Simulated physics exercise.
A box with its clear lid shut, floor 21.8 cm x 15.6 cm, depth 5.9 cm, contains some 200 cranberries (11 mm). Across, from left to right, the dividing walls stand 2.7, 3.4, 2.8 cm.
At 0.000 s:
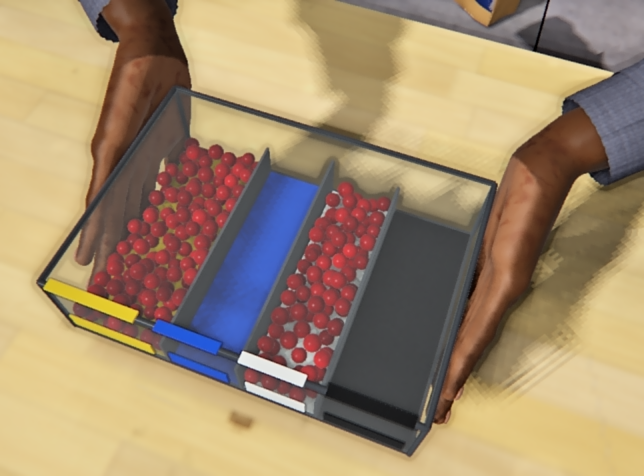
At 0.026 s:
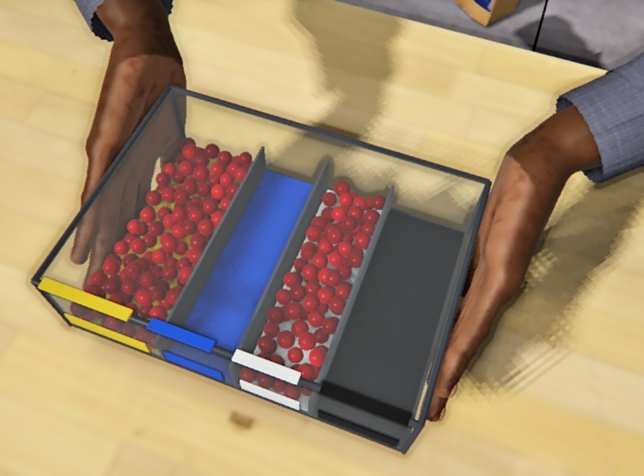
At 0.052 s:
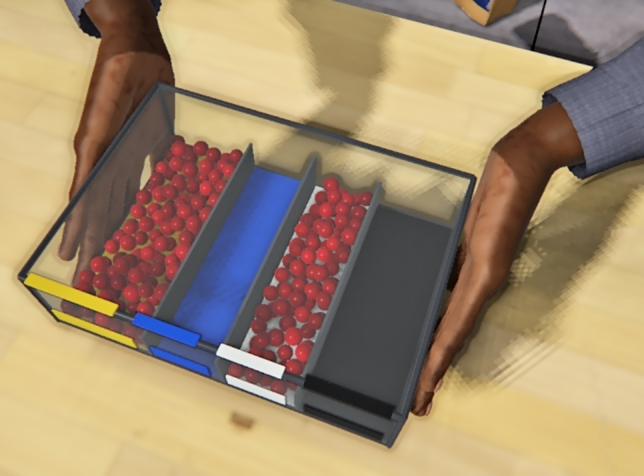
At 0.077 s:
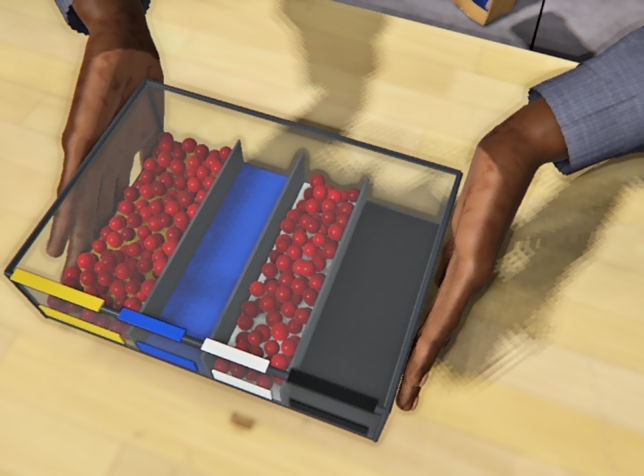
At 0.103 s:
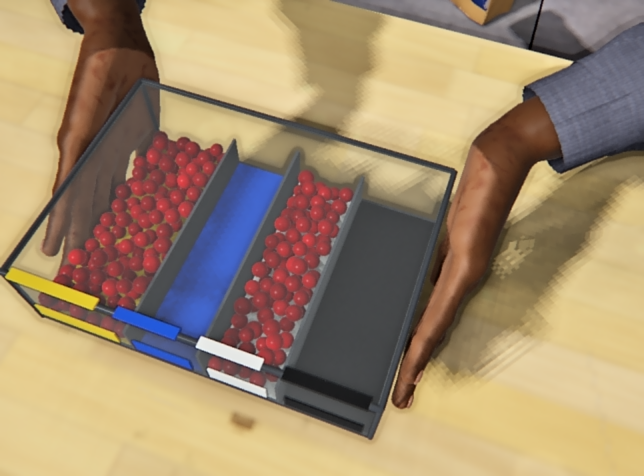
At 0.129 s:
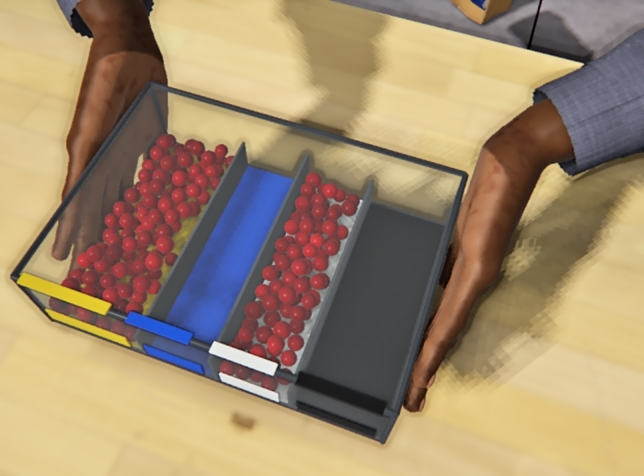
The clip opens on two hands holding a clear-lidded box with yellow, blue, white and black sections, red berries filling the yellow and white ones. The hands slide the box a short way left across the wooden surface, then shift it slightly back right, the berries staying in their same sections.
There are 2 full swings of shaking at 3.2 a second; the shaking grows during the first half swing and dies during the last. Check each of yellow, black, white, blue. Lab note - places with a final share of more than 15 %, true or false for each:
Yellow compartment: True, black compartment: False, white compartment: True, blue compartment: False.
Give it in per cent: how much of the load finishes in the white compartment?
About 40 %.
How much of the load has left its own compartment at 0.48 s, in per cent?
Near 0 in a hundred.
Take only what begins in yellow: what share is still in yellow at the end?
90 %, about.
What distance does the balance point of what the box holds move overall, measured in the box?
Around 0.0 centimetres.
Then, at 0.32 s, tilt 0 degrees; yellow 55 %, white 40 %; middle of all pieces near (235, 254).
Then, at 0.48 s, tilt 0 degrees; yellow 55 %, white 40 %; middle of all pieces near (247, 259).
After 0.63 s, tilt 0 degrees; yellow 55 %, white 40 %, blue 5 %; middle of all pieces near (242, 257).
After 0.77 s, tilt 0 degrees; yellow 55 %, white 40 %, blue 5 %; middle of all pieces near (234, 256).
By 1.1 s all is still; yellow 55 %, black 0 %, white 40 %, blue 5 %.
